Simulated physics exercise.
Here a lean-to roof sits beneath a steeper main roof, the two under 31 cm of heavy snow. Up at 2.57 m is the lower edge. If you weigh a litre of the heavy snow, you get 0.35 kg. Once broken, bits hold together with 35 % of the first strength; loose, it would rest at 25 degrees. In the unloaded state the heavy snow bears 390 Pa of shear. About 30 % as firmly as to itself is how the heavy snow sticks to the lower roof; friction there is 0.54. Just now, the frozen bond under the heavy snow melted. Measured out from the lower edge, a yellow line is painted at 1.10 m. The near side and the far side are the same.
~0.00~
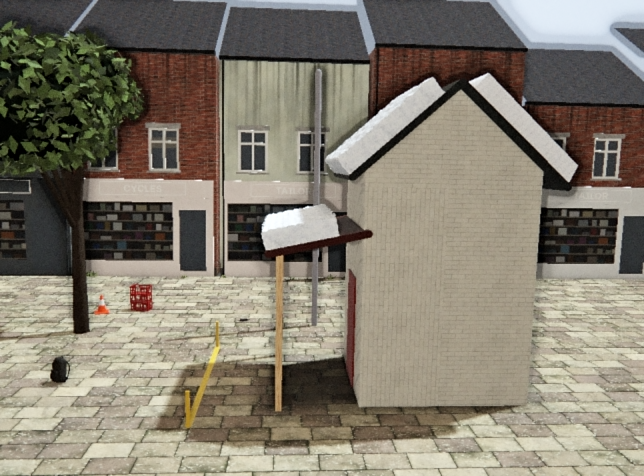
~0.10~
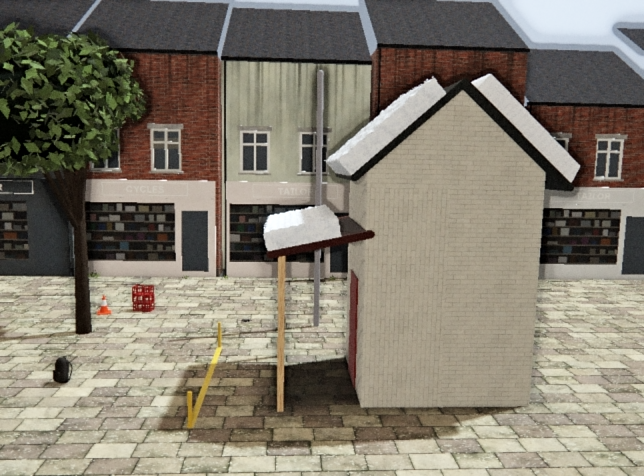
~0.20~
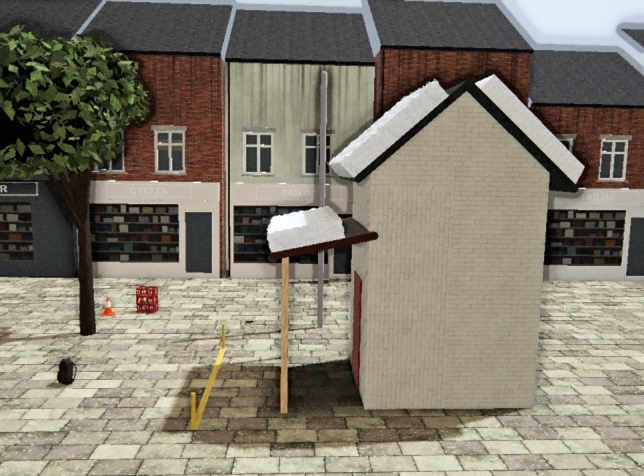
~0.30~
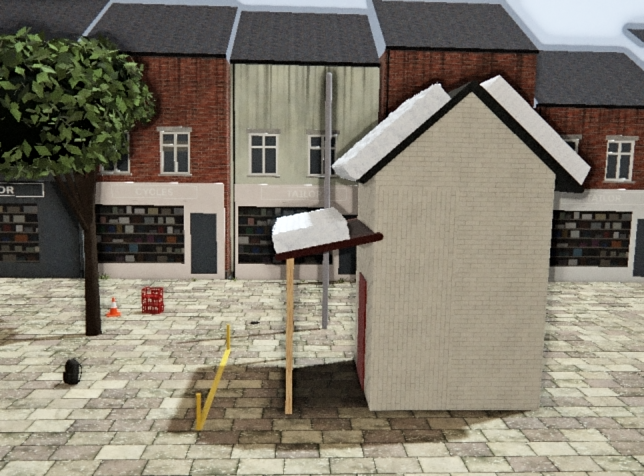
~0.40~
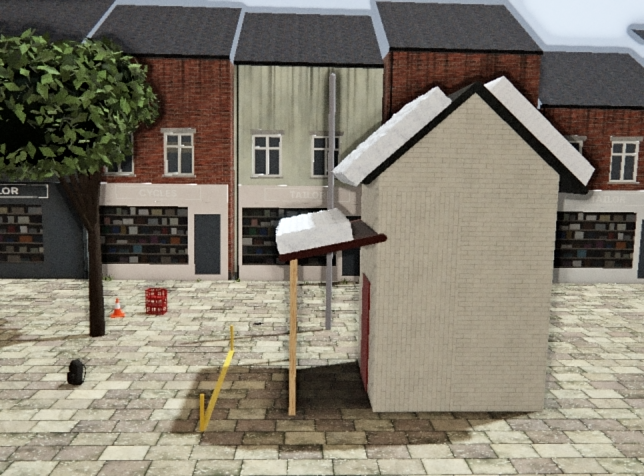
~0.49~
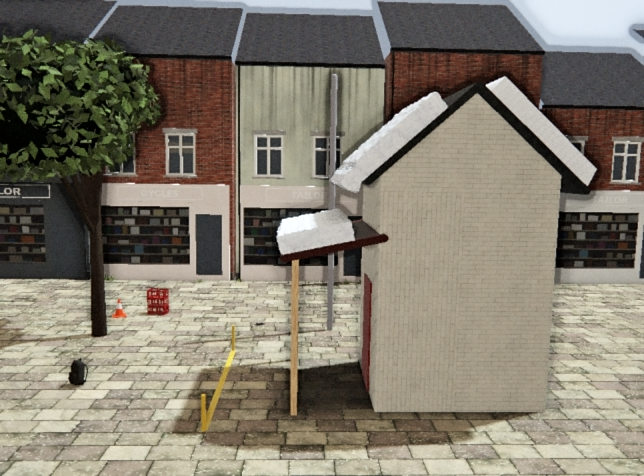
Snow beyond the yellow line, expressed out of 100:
About 31 out of 100.
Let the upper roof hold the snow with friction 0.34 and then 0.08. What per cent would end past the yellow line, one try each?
Roughly 45 per cent first, roughly 55 per cent second.
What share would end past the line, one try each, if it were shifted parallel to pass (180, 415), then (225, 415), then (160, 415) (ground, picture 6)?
In turn about 20 %, 40 %, 14 %.
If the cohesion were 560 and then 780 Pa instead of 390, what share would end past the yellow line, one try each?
It'd be some 20 percent the first time and some 12 percent the second.
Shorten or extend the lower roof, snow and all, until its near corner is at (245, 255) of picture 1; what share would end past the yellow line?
Estimate: Approx. 20 %.
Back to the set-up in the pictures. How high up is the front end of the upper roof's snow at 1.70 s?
2.0 m or thereabouts.
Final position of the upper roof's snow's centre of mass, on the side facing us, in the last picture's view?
Position: About (235, 343).
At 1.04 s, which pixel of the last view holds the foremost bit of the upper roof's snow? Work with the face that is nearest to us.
You'll find it somewhere near (309, 220) on the near face.
After 1.04 s, none is below the lower edge and 0 % is past the line.
After 1.70 s, 7 % is below the lower edge and 0 % is past the line.
After 2.35 s, 53 % is below the lower edge and 23 % is past the line.
After 3.00 s, 56 % is below the lower edge and 31 % is past the line.
After 3.40 s, 56 % is below the lower edge and 31 % is past the line.
